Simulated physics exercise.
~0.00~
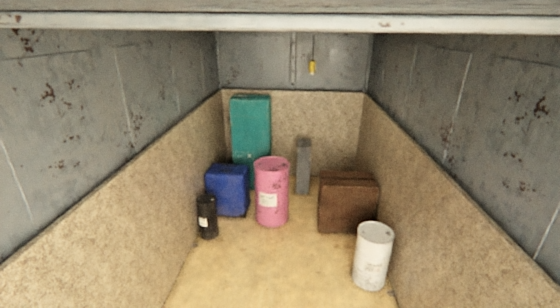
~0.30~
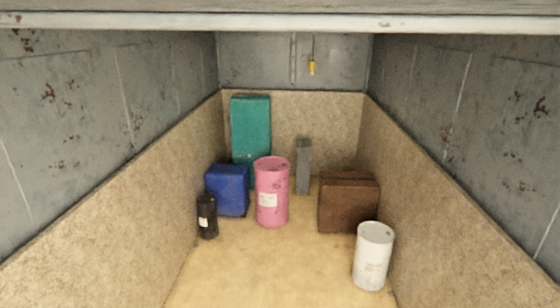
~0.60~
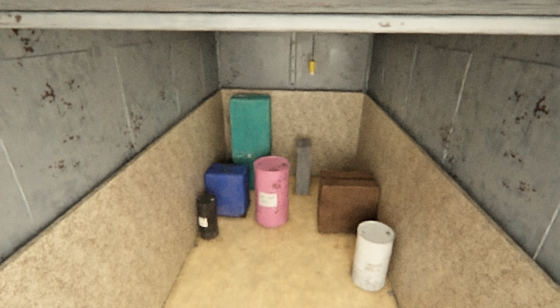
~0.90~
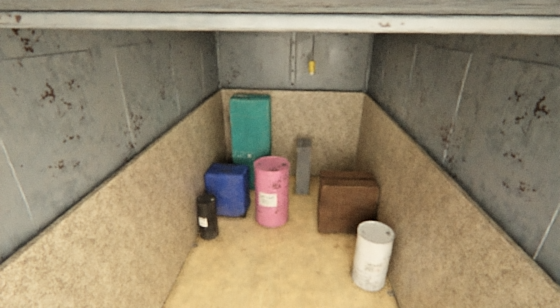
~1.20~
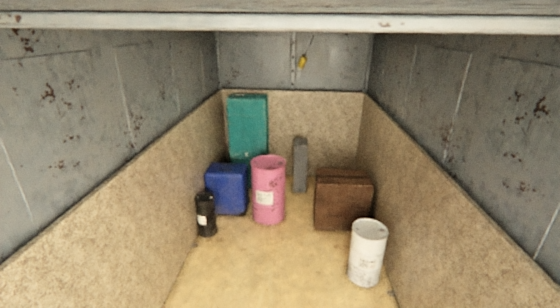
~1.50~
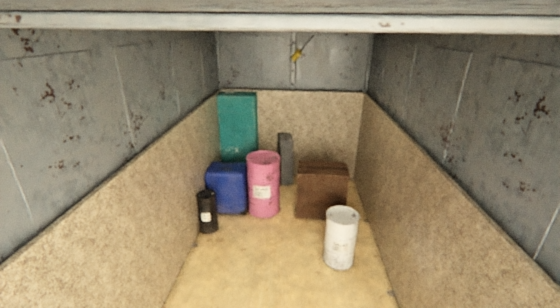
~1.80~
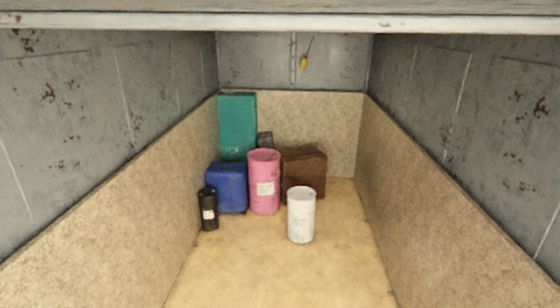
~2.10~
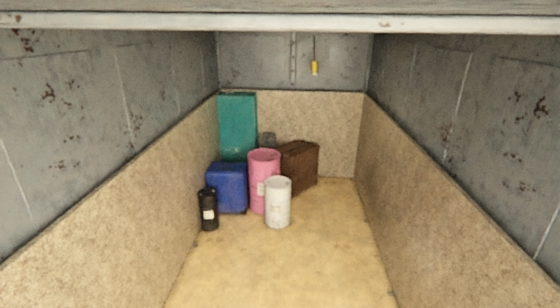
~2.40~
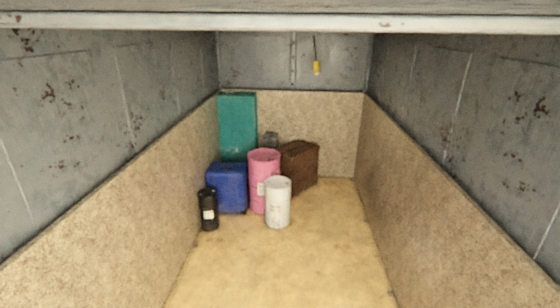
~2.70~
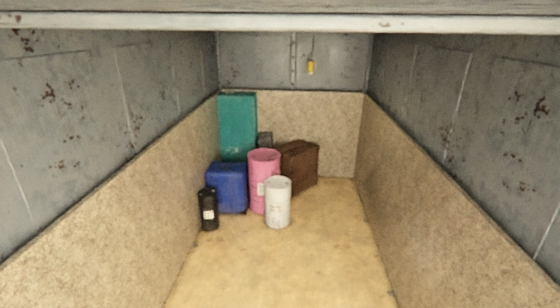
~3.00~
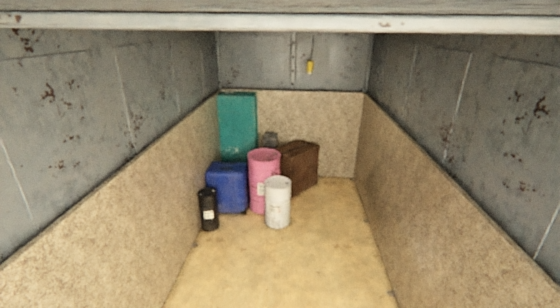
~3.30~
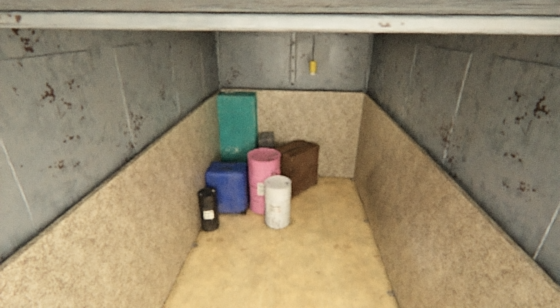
The clip opens on a view into a narrow load bay, where boxes, drums, a blue case and a black canister stand still on the pale floor. Then the white drum starts sliding left, and a small yellow object hanging on the far wall swings. The white drum, brown box and grey box travel left and deeper into the bay, while the turquoise box and pink drum shift only slightly. The blue case and black canister hold their places. Finally the load rests upright in a tight cluster towards the left, with the grey box mostly hidden at the back.
